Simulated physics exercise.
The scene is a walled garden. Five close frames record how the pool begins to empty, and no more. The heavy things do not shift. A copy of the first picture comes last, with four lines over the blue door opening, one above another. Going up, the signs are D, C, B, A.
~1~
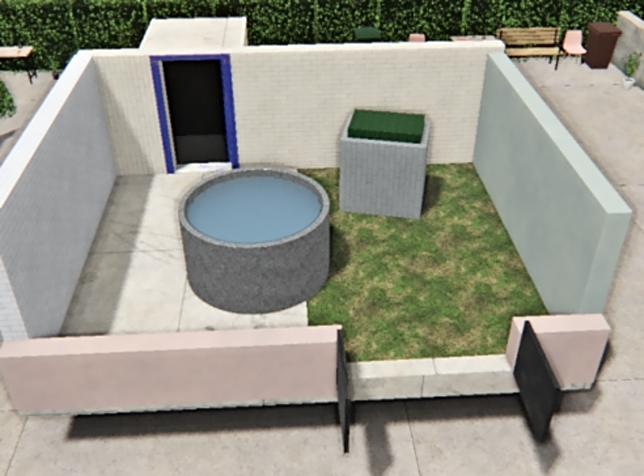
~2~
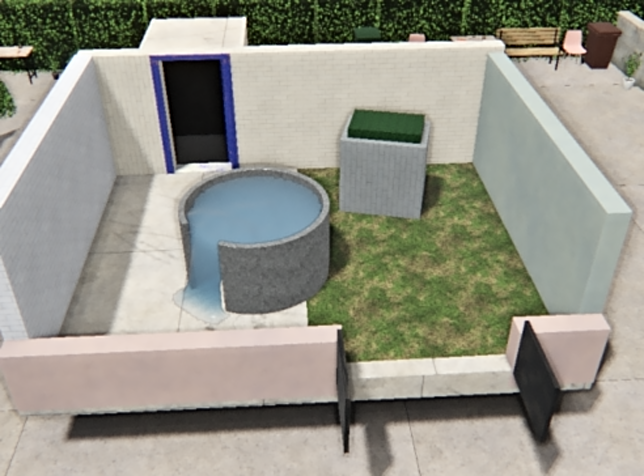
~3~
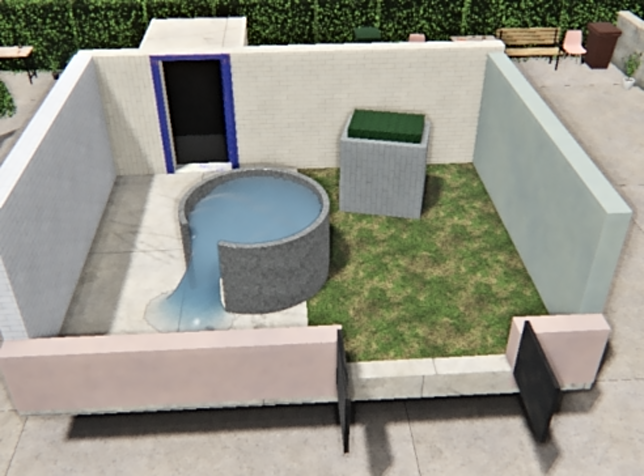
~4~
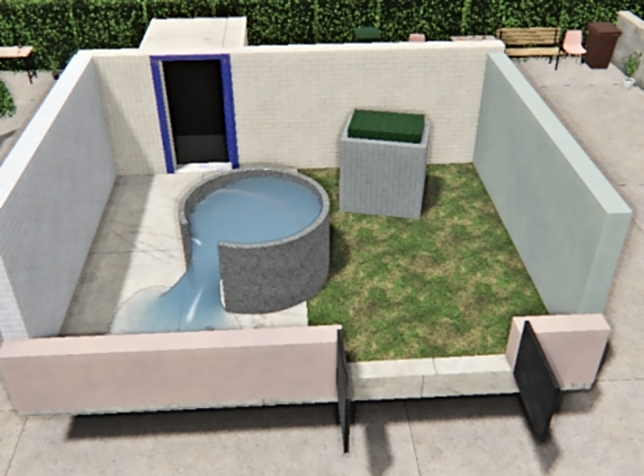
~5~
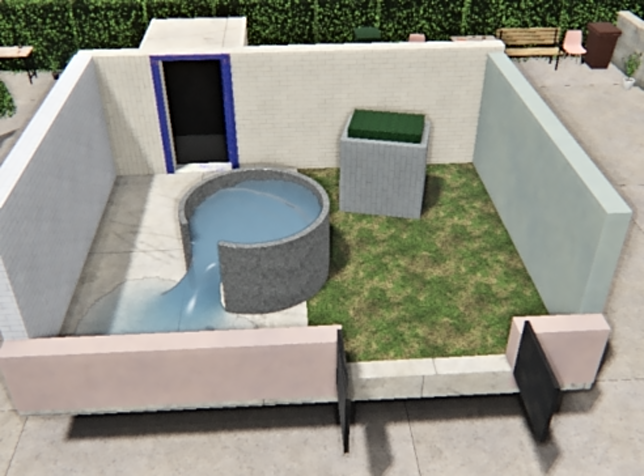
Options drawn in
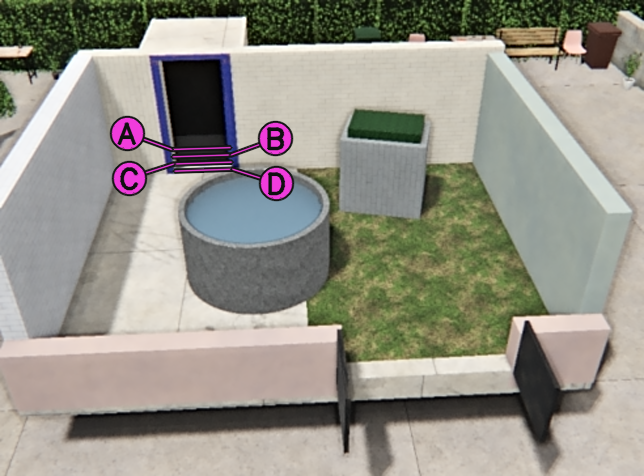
Walled garden with a round stone pool, water pouring through a gap in its side and spreading left across the pale paving.
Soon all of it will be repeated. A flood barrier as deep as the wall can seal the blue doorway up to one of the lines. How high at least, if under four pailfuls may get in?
That is mark C.
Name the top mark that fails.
That would be D.
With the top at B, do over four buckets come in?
No, not at all.
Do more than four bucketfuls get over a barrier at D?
Yes, that goes wrong.
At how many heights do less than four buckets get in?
Three of them.
On the marked copy, A at (201, 148); B at (201, 155); C at (202, 163); D at (203, 170); from the bottom up D, C, B, A.
If A is chosen, nothing gets over.
If B is chosen, nothing gets over.
If C is chosen, a splash gets over, under a bucket.
If D is chosen, some 25 bucketfuls get in.
